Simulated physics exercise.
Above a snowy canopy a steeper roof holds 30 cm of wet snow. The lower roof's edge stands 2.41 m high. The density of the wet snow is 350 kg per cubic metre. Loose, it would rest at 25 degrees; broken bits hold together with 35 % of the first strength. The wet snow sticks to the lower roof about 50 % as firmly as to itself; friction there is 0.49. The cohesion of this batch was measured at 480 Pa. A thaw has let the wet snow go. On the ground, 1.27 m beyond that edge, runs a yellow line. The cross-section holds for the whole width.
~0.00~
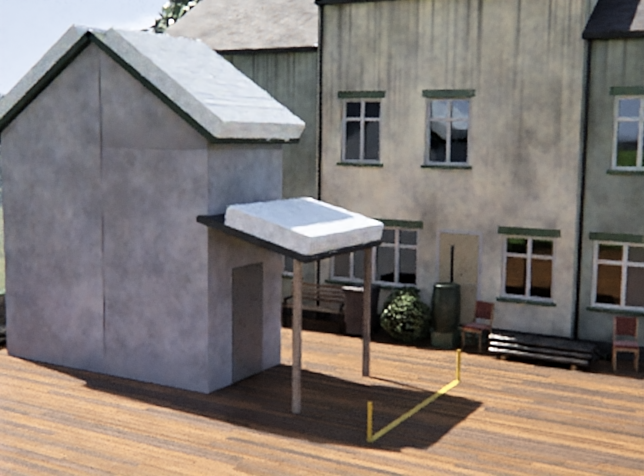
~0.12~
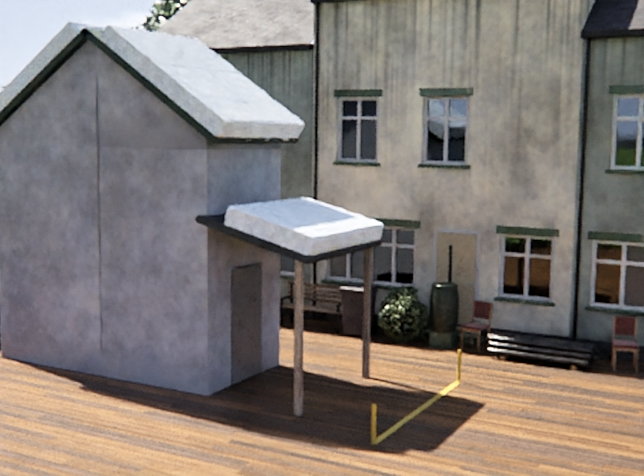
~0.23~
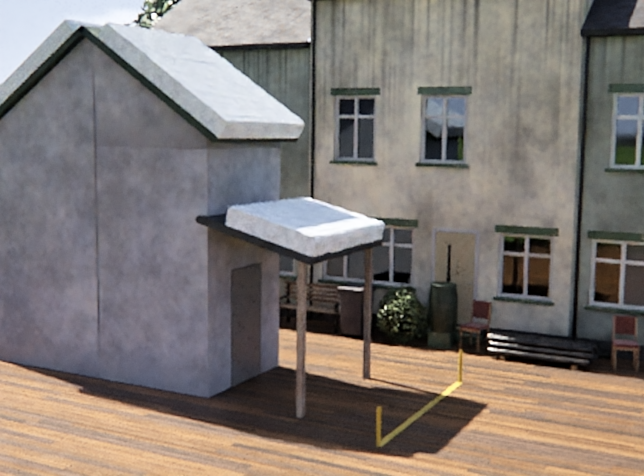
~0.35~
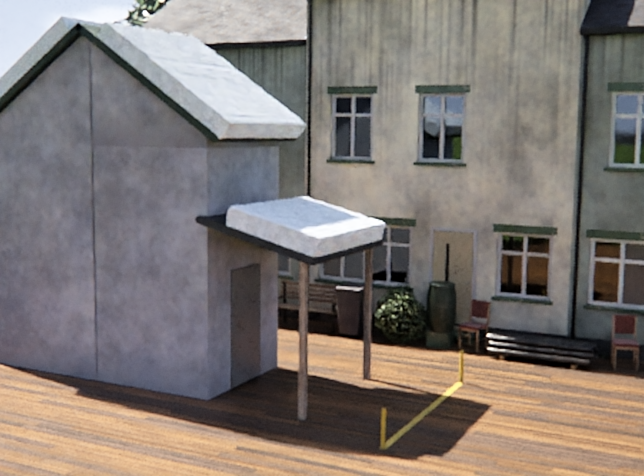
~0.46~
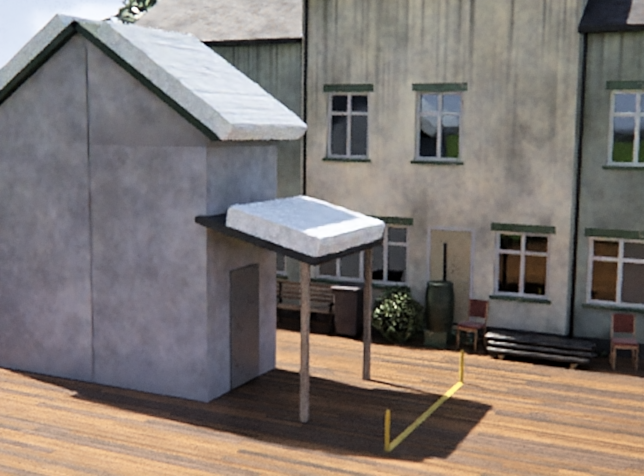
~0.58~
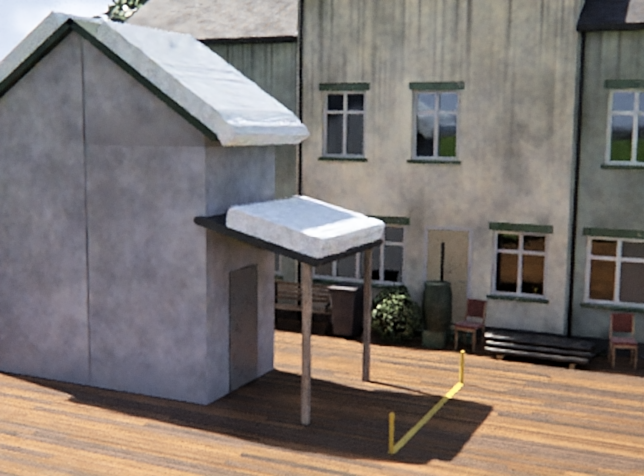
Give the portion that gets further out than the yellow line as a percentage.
Close to 31 per cent.
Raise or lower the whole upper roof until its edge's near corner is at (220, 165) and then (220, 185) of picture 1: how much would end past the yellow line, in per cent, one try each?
In turn about 16 %, 1 %.
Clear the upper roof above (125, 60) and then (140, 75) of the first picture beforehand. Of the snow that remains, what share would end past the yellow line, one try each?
In that order: 20 %, 10 %.
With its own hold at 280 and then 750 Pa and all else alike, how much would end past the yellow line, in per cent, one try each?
In turn about 40 %, 20 %.
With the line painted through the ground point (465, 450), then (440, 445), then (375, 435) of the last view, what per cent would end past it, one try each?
In that order: 16 %, 20 %, 40 %.
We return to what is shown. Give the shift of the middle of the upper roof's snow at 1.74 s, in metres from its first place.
Roughly 2.0 m.
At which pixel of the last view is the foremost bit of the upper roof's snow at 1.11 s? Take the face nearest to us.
At about (276, 217).
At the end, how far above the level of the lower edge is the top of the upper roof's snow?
About 0.8 m.
By 1.11 s, none is below the lower edge and 0 % is past the line.
By 1.74 s, none is below the lower edge and 0 % is past the line.
By 2.37 s, 6 % is below the lower edge and 0 % is past the line.
By 3.00 s, 52 % is below the lower edge and 19 % is past the line.
By 4.10 s, at the end, 58 % is below the lower edge and 31 % is past the line.
